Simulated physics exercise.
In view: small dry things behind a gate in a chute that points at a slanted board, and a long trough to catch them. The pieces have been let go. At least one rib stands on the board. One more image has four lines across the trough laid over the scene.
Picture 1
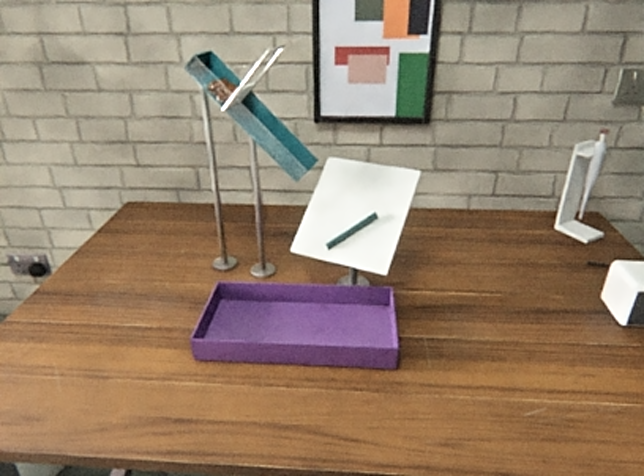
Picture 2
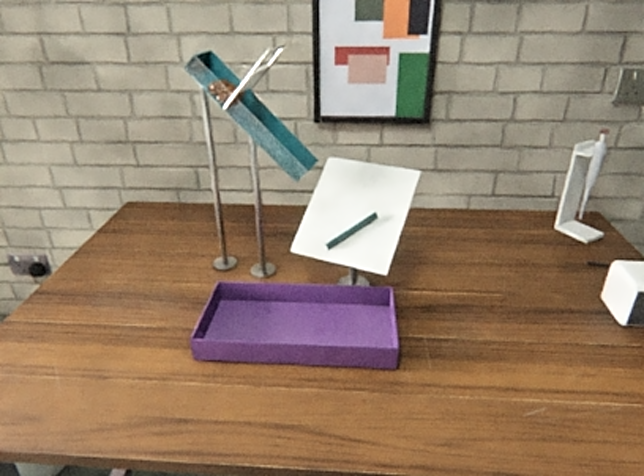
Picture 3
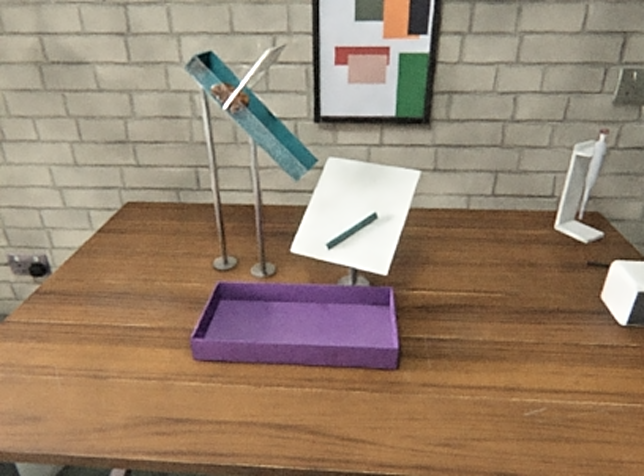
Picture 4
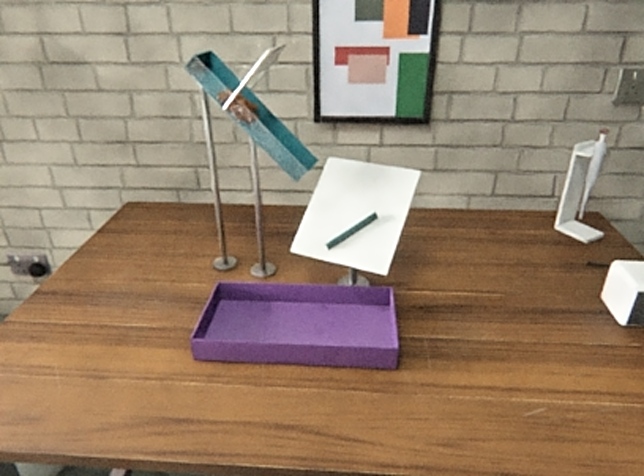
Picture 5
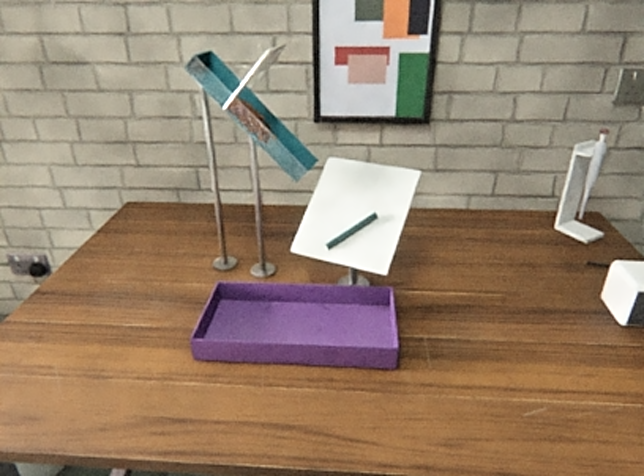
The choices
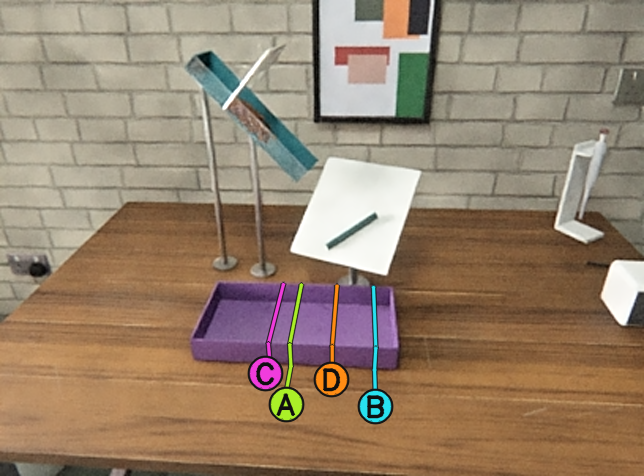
A wooden table stands against a pale brick wall with a framed print of coloured blocks, seen from the front and slightly above by a still camera. A teal chute on two metal posts slopes down to the right toward a tilted white board with one dark rib, behind a purple trough, with white objects at right. Small brown bits slide a short way down the chute past a white gate.
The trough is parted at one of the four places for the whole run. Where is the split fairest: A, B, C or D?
A.
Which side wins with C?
The right side.
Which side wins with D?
More lands on the left.
On the marked copy, line A crosses the front rim at (289, 343); line B crosses the front rim at (375, 347); line C crosses the front rim at (268, 342); line D crosses the front rim at (332, 345).
Choosing A, of what is caught, roughly a third on the left of the divider, roughly two thirds on the right.
Choosing B, of what is caught, every piece on the left of the divider, not one piece on the right.
Choosing C, of what is caught, just a few on the left of the divider, almost all on the right.
Choosing D, of what is caught, every piece on the left of the divider, not one piece on the right.
